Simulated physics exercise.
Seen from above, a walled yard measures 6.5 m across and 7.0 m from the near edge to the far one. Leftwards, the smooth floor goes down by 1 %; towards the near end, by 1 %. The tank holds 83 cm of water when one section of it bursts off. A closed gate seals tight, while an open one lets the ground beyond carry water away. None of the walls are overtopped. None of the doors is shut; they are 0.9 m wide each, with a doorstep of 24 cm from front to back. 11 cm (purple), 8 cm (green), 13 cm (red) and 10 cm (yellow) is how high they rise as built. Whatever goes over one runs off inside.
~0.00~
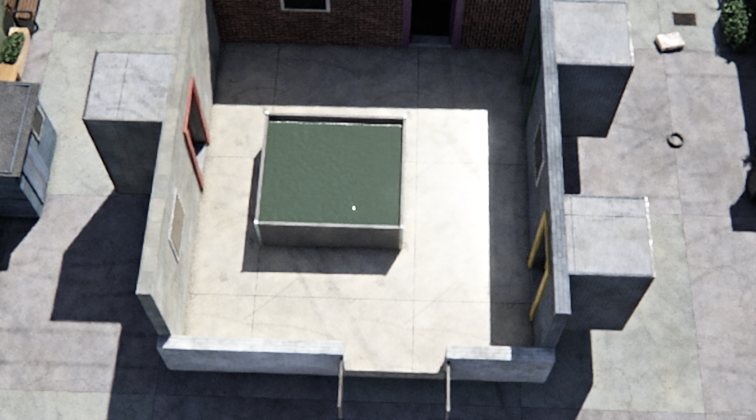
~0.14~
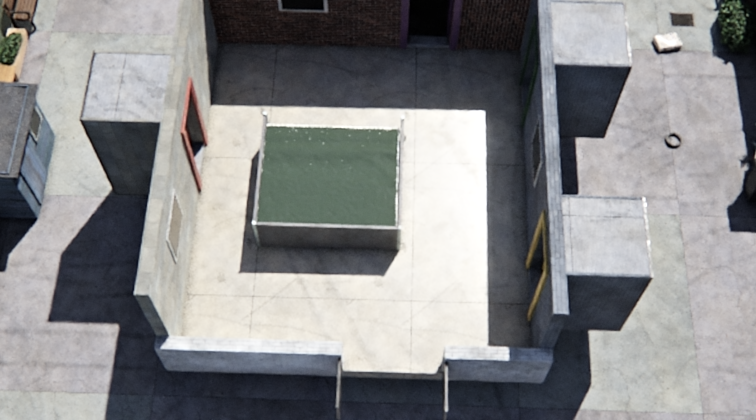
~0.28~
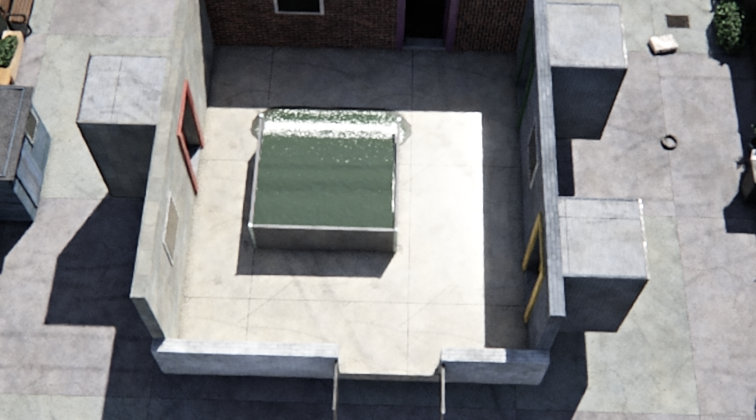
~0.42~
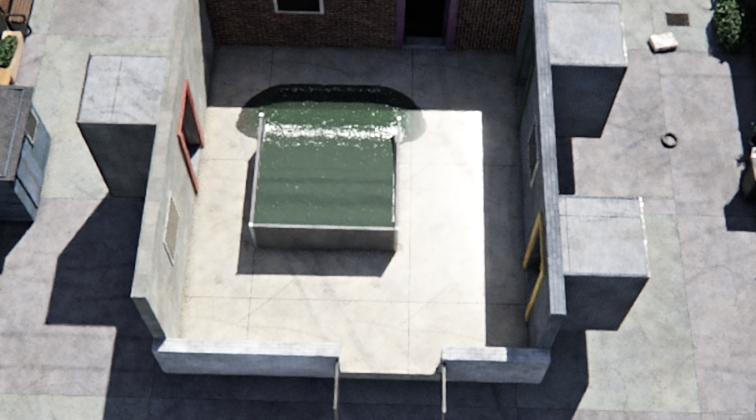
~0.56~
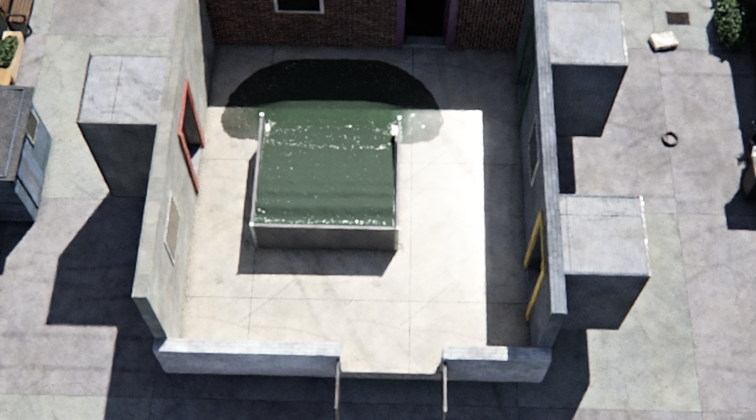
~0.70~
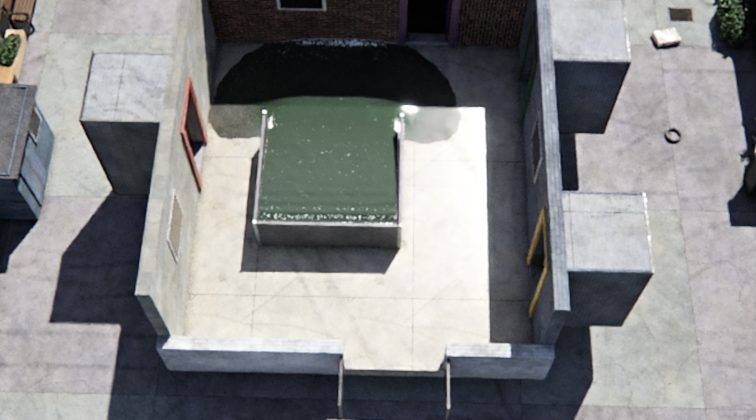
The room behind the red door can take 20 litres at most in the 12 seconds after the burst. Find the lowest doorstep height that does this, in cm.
The lowest height is about 11 cm.
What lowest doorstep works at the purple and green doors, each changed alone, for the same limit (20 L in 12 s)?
You'd want about 26 centimetres at purple and about 24 centimetres at green.
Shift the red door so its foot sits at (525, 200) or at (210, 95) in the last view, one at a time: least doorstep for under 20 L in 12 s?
Minimums: About 5.5 cm and 29 cm.
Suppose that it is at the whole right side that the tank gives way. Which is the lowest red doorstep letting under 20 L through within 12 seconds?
It should stand roughly 10.5 cm high.
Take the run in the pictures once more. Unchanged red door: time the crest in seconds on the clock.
Roughly at 5.0 s.
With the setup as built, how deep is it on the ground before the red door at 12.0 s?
Depth: Near 6.5 cm.
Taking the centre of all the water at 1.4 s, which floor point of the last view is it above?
(330, 142), roughly.
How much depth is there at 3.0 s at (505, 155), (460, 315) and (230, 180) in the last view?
Going through the spots in order gives 5, 0 and 9 centimetres.
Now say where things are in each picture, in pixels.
Still water, 83 cm deep, in the tank at (333, 171); the red door at (197, 138) is dry, in the first picture.
The gap is on the far side, the front 0.3 m out at a hidden place; the back of the tank holds 83 cm, in the second picture.
The gap is on the far side, the front 0.8 m out at (285, 109); the back of the tank holds 83 cm, in the third picture.
The front is at (292, 87), 1.3 m from the gap on the far side; 4.1 m2 of floor is wet, 83 cm left at the back, in the fourth picture.
The front is at (345, 62), 2.0 m from the gap on the far side; 6.9 m2 of floor is wet, 78 cm left at the back, in the fifth picture.
The gap is on the far side, the front 2.4 m out at (273, 44); the back of the tank holds 70 cm; 1.0 m in a straight line remain to the red door at (195, 138), in the sixth picture.
After 1.4 s water covers 30 % of the floor, deepest (56 cm) near (334, 57); it has not reached the red door.
After 3.0 s water covers 45 % of the floor, deepest (47 cm) near (217, 48); 13 cm at the red door, 0 litres in over its 13 cm doorstep.
After 12.0 s water covers 100 % of the floor, deepest (16 cm) near (181, 352); 6 cm at the red door, 9 litres in over its 13 cm doorstep.
At the red door as built, the water arrived by 2.5 s and peaked near 16 cm at 5.0 s.
With a doorstep of 9 cm, 37 litres would have come in within the 12 s; with 12 cm, 14 litres. So under 20 litres takes about 11 cm.
